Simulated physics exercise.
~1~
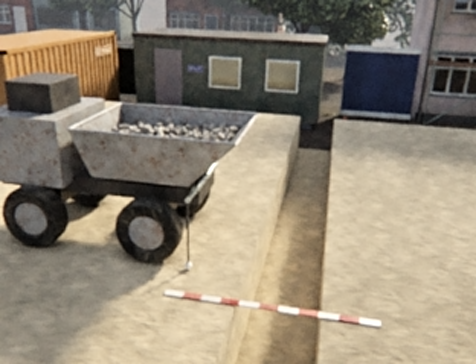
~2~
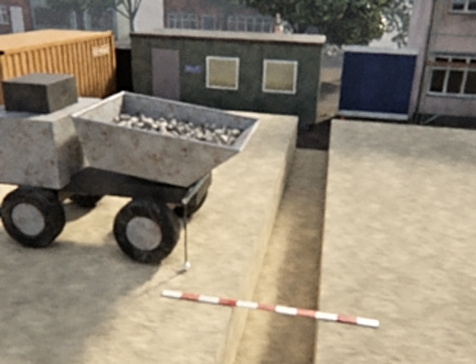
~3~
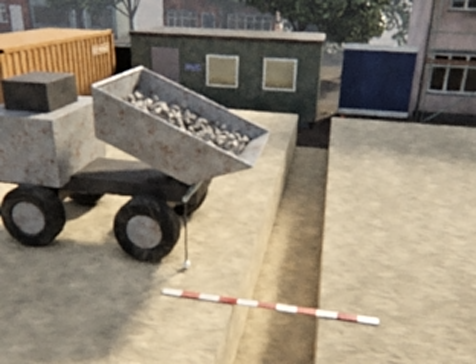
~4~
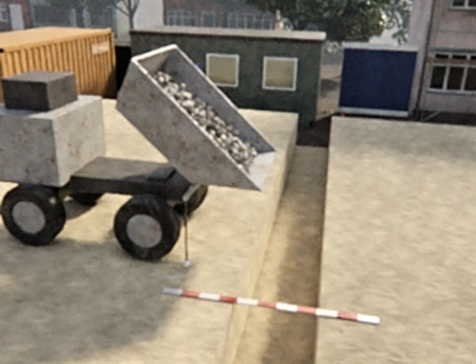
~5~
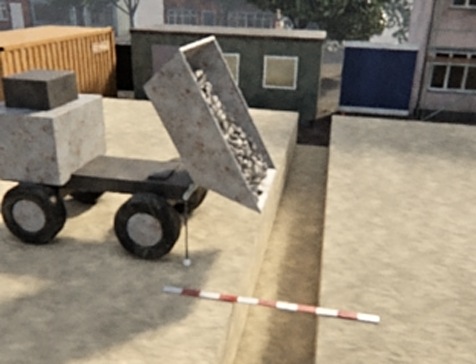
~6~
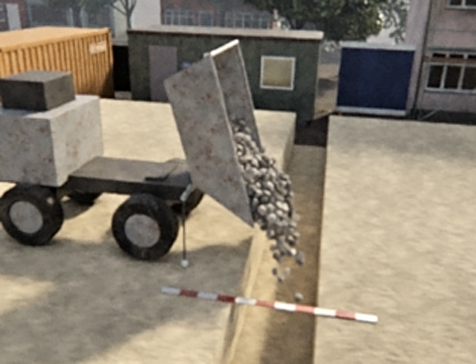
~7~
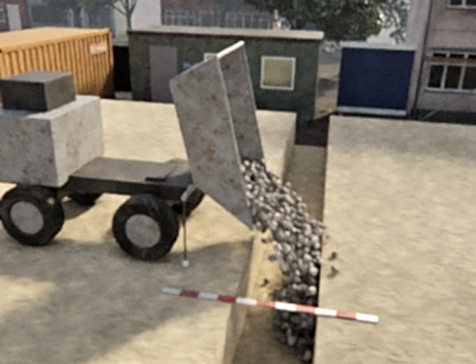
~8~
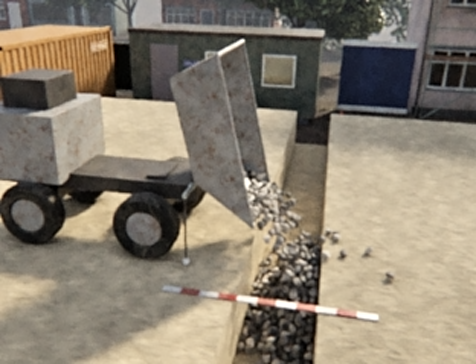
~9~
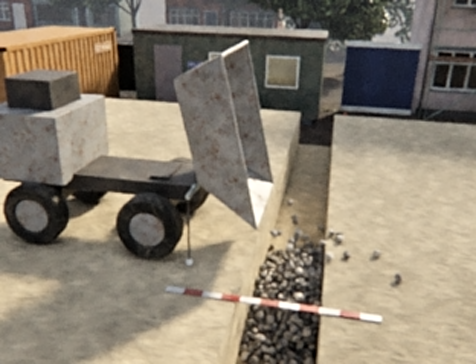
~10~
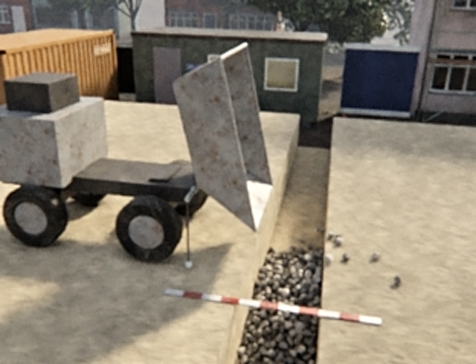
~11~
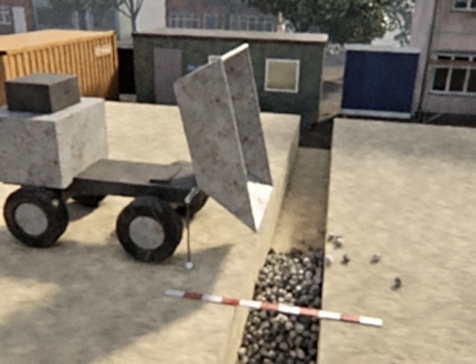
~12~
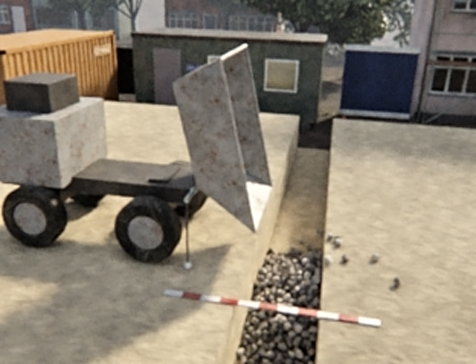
On a sandy building site seen from the side and slightly above, a grey dumper with black wheels stands at the left, its skip full of grey stones. A trench runs before it, with a red and white striped staff lying across, and an orange container, a green cabin and a blue container stand behind. The skip tips steeply forward towards the right, the stones staying in at first. Then they pour over the lip into the trench, a few scattering onto the far side. Finally the skip stays raised and looks empty, with nearly all the stones heaped in the trench.
